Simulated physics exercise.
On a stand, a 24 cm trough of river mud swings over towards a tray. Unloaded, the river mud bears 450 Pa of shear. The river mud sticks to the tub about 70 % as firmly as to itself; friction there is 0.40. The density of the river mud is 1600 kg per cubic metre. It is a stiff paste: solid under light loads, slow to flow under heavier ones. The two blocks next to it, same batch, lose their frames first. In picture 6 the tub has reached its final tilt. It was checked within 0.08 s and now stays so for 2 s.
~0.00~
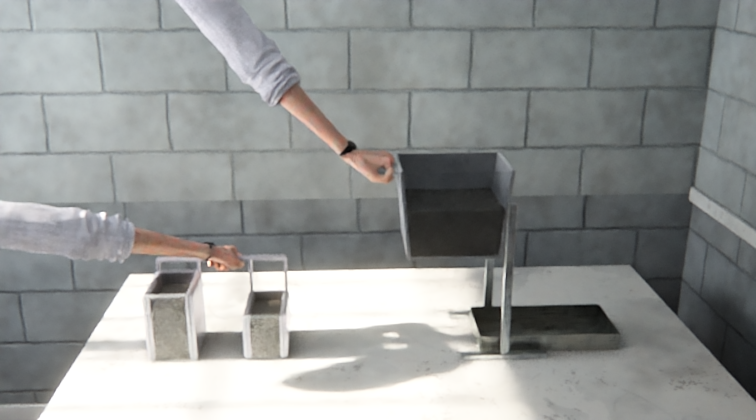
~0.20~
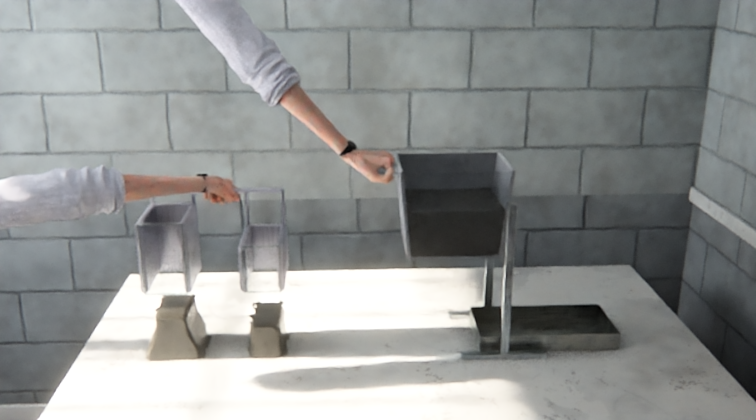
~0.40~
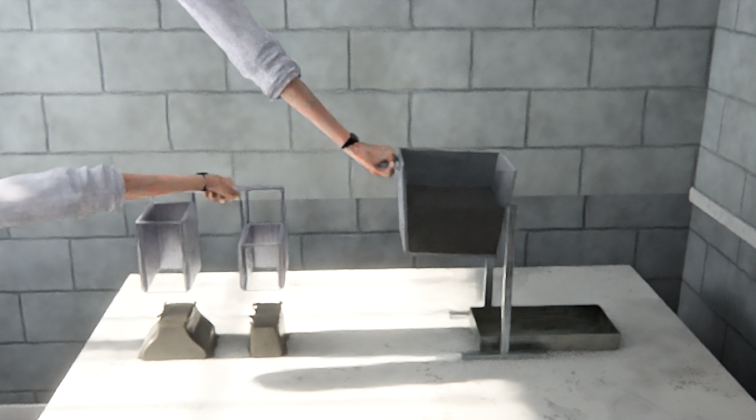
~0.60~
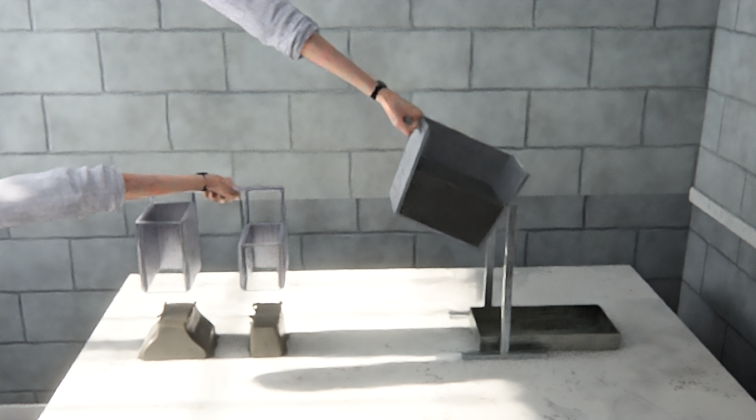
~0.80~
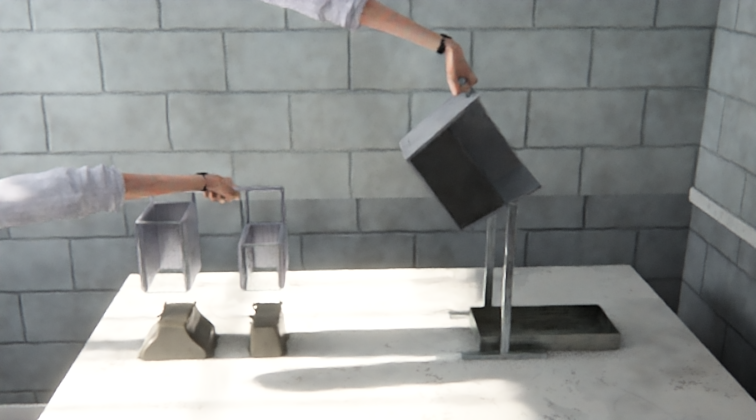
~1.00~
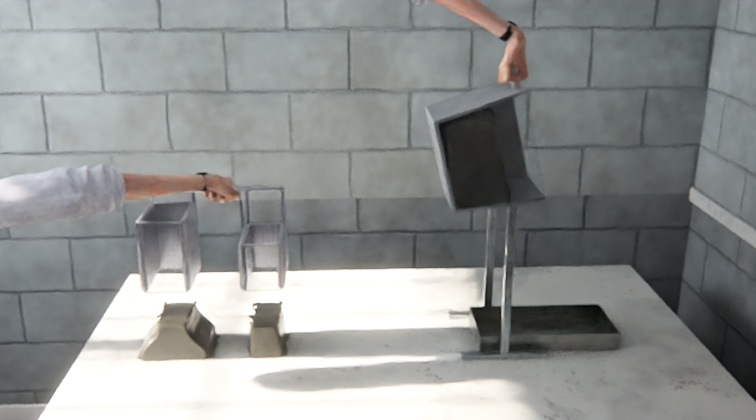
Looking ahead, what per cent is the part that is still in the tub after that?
About 77 %.
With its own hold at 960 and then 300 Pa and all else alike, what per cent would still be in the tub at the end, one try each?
In that order: 100 %, 65 %.
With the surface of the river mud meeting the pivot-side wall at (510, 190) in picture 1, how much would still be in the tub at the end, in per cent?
In that case some 60 per cent.
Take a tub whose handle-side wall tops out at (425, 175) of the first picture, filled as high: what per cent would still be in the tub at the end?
It would be near 100 %.
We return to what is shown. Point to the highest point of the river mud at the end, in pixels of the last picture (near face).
At about (501, 161).
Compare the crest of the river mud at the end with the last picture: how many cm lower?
About 12 cm.
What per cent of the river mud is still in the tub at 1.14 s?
Some 100 per cent.
After 1.14 s, the tub is at 77 degrees and holds 100 %.
After 1.31 s, the tub is at 77 degrees and holds 89 %.
After 1.48 s, the tub is at 77 degrees and holds 80 %.
After 1.65 s, the tub is at 77 degrees and holds 78 %.
After 3.00 s, the tub is at 77 degrees and holds 77 %.
